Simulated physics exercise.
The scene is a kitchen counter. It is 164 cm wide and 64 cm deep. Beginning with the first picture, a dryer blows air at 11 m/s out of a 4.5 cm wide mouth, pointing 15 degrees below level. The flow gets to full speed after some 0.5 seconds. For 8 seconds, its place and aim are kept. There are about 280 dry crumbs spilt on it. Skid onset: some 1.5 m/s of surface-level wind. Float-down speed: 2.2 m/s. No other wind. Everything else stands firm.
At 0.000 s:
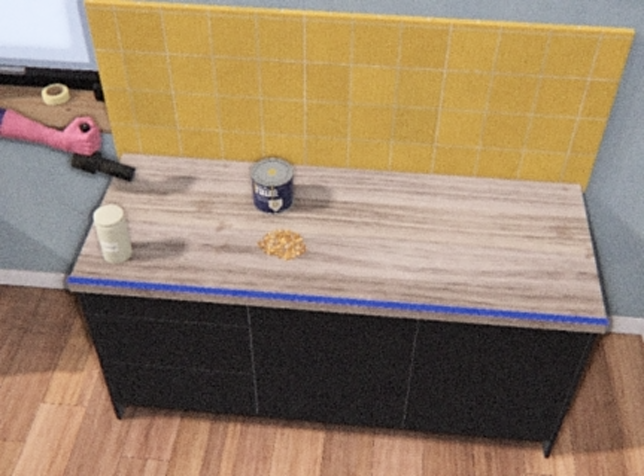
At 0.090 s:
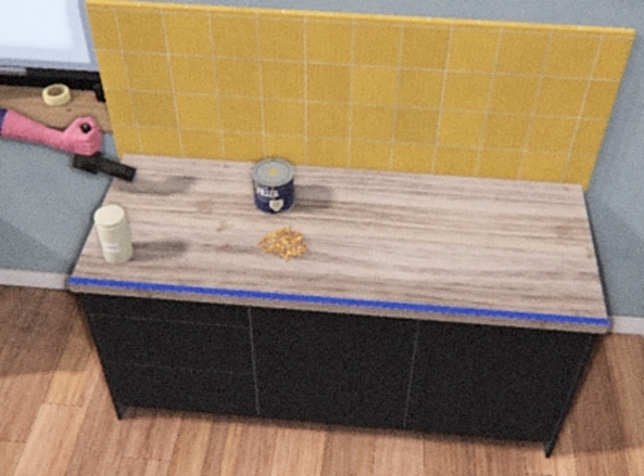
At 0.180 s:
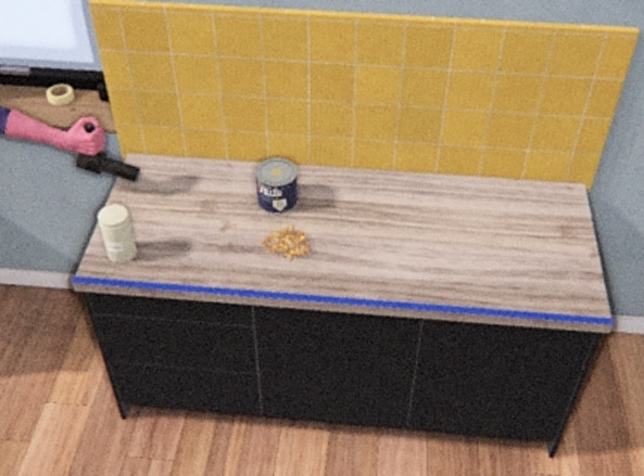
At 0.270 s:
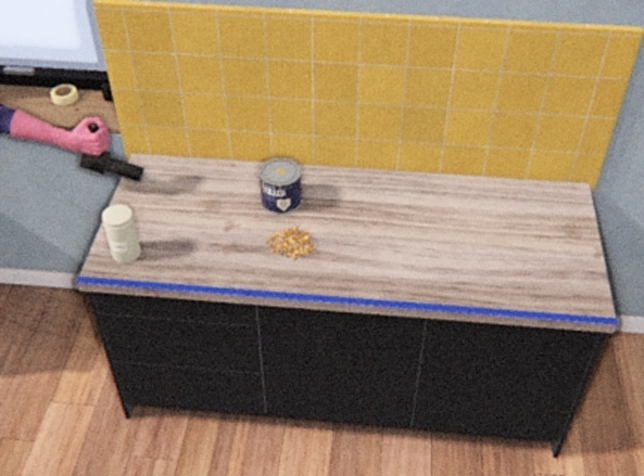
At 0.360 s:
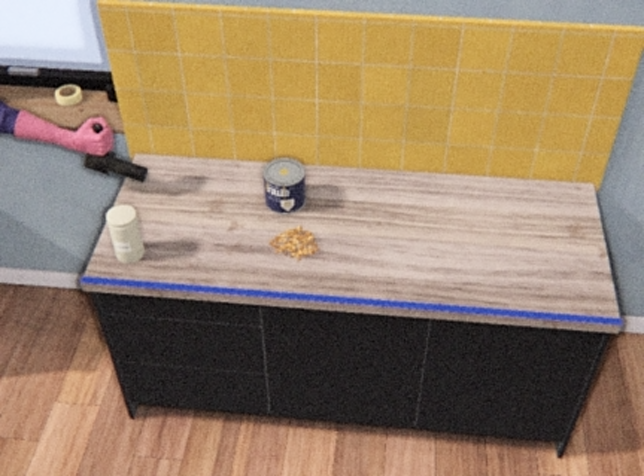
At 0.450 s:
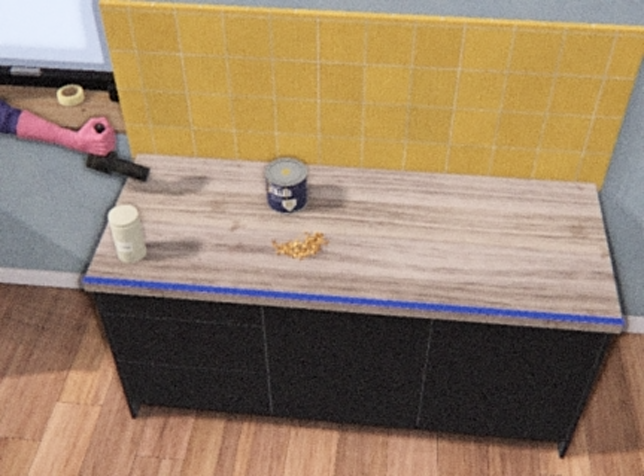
At first, a pink-gloved hand holds a dark dryer at the left of a wooden counter, where a small pile of dry crumbs lies still near a tin and a pale jar. The view drifts slightly, then some crumbs shift a little to the right, stretching the pile.
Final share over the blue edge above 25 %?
Yes, looks like that edge will lose over a quarter of the load.
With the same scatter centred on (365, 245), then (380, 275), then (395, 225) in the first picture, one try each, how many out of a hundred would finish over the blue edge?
Roughly 40 %, then 80 %, then 0 %.
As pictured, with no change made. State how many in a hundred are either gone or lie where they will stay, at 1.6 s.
The share is about 90 %.
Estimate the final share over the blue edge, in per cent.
About 90 per cent.
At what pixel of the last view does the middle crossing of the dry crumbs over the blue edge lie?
The halfway point of the crossings is around (453, 312) in the last picture.
After 1.6 s, 9 % are on the move or not yet settled, 90 % are over the blue edge.
After 2.6 s, 4 % are on the move or not yet settled, 91 % are over the blue edge.
After 4.4 s, 4 % are on the move or not yet settled, 91 % are over the blue edge.
After 8.0 s, at the end, 92 % are over the blue edge.
